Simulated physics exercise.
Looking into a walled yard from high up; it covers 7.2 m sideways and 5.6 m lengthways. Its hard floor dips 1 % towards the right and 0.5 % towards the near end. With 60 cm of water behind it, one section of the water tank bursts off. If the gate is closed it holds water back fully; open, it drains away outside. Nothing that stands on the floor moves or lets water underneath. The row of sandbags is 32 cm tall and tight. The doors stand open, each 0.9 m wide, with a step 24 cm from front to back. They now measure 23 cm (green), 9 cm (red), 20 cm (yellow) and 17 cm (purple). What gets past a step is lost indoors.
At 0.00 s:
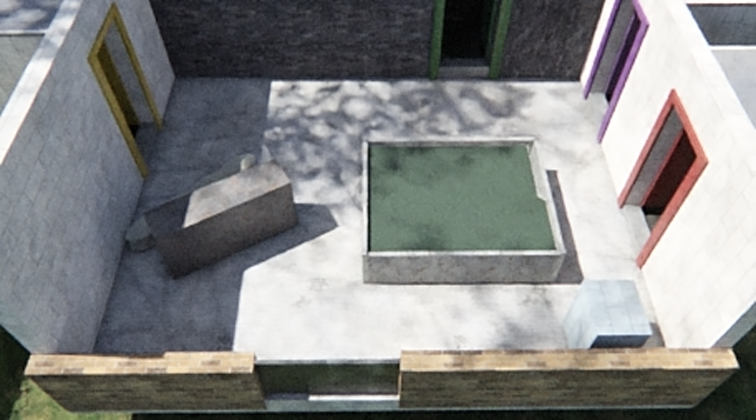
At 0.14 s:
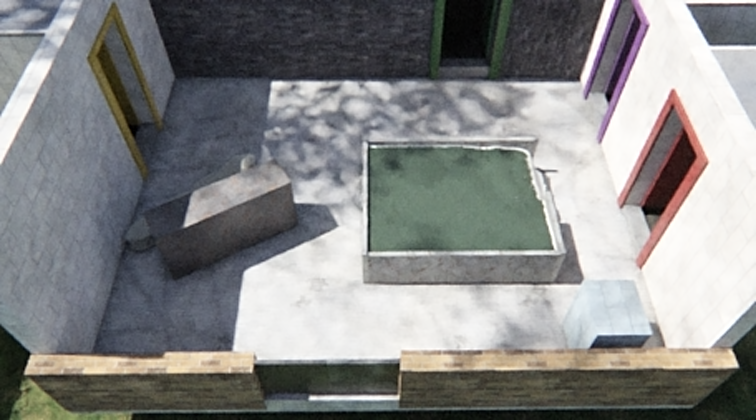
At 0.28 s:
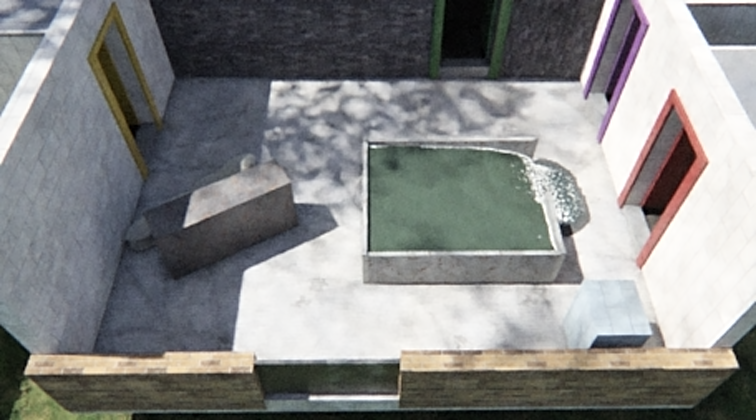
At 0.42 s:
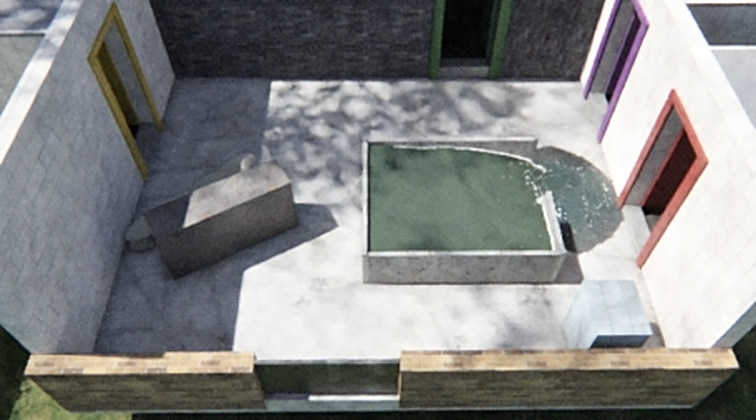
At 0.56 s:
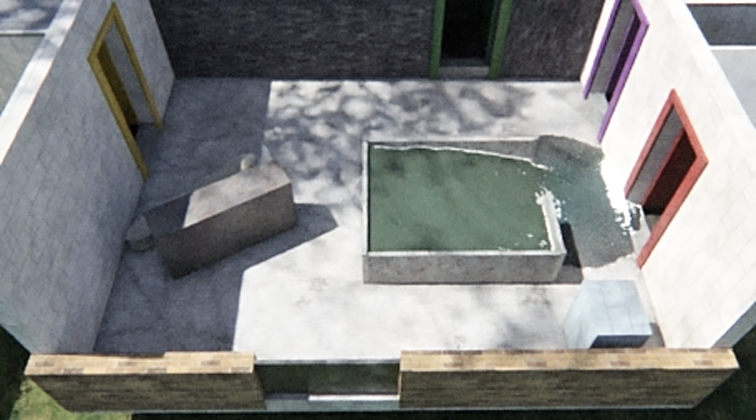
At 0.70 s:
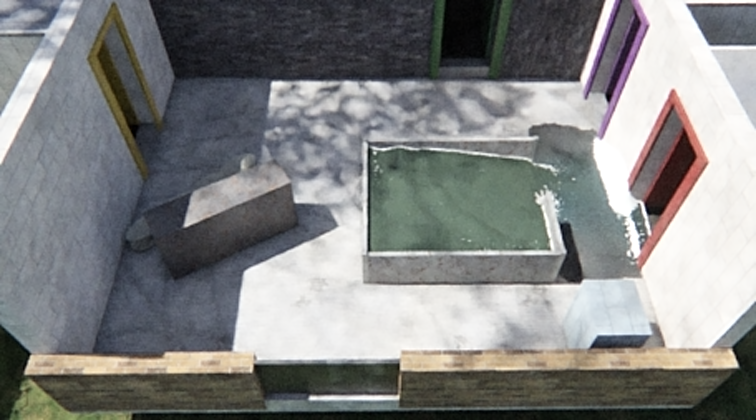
A walled yard held a raised tank of green water until part of its right side broke away, and water poured through the gap, spreading across the pale floor to the wall by the red door.
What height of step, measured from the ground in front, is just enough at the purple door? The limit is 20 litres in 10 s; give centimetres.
About 14 cm.
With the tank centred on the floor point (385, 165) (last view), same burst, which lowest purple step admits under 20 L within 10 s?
Some 29 cm.
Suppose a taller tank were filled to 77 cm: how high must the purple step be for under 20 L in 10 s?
Then roughly 18 cm.
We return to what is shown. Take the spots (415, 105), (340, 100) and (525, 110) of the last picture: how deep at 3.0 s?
In that order: 3, 0 and 4 cm.
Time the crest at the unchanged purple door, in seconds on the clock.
Near 1.6 s.
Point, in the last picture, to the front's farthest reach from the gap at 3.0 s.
At about (349, 78).
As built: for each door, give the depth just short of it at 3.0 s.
Depths in cm: Green 10, red 22, yellow 0, purple 15.
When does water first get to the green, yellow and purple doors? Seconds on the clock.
Arrival: Green 2.0 s, yellow 5.5 s, purple 0.9 s.
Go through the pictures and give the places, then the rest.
The water tank at (456, 196) is whole and still, 60 cm deep; the purple door at (611, 70) is dry, in the first frame.
The front is at a hidden place, 0.3 m from the gap at (533, 187); 0.2 m2 of floor is wet, 60 cm left at the back, in the second frame.
The gap is at (533, 188), the front 0.7 m out at (585, 214); the back of the water tank holds 60 cm, in the third frame.
The gap is at (533, 189), the front 1.3 m out at (618, 205); the back of the water tank holds 60 cm, in the fourth frame.
The front is at (635, 210), 1.5 m from the gap at (533, 188); 2.5 m2 of floor is wet, 60 cm left at the back, in the fifth frame.
Water pours out at (533, 188) and has run 1.5 m, to (647, 234); about 7 cm deep outside, 57 cm at the back; the purple door at (611, 70), 2.1 m from the gap, is still 0.4 m from the nearest water, in the sixth frame.
After 1.4 s water covers 10 % of the floor, deepest (44 cm) near (604, 186); 17 cm at the purple door, 0 litres in over its 17 cm step.
After 3.0 s water covers 30 % of the floor, deepest (32 cm) near (573, 84); 15 cm at the purple door, 3 litres in over its 17 cm step.
After 10.0 s water covers 95 % of the floor, deepest (14 cm) near (607, 195); 9 cm at the purple door, 7 litres in over its 17 cm step.
At the purple door as built, the water arrived by 0.9 s and peaked near 18 cm at 1.6 s.
With a step of 12 cm, 33 litres would have come in within the 10 s; with 16 cm, 9 litres. So under 20 litres takes about 14 cm.
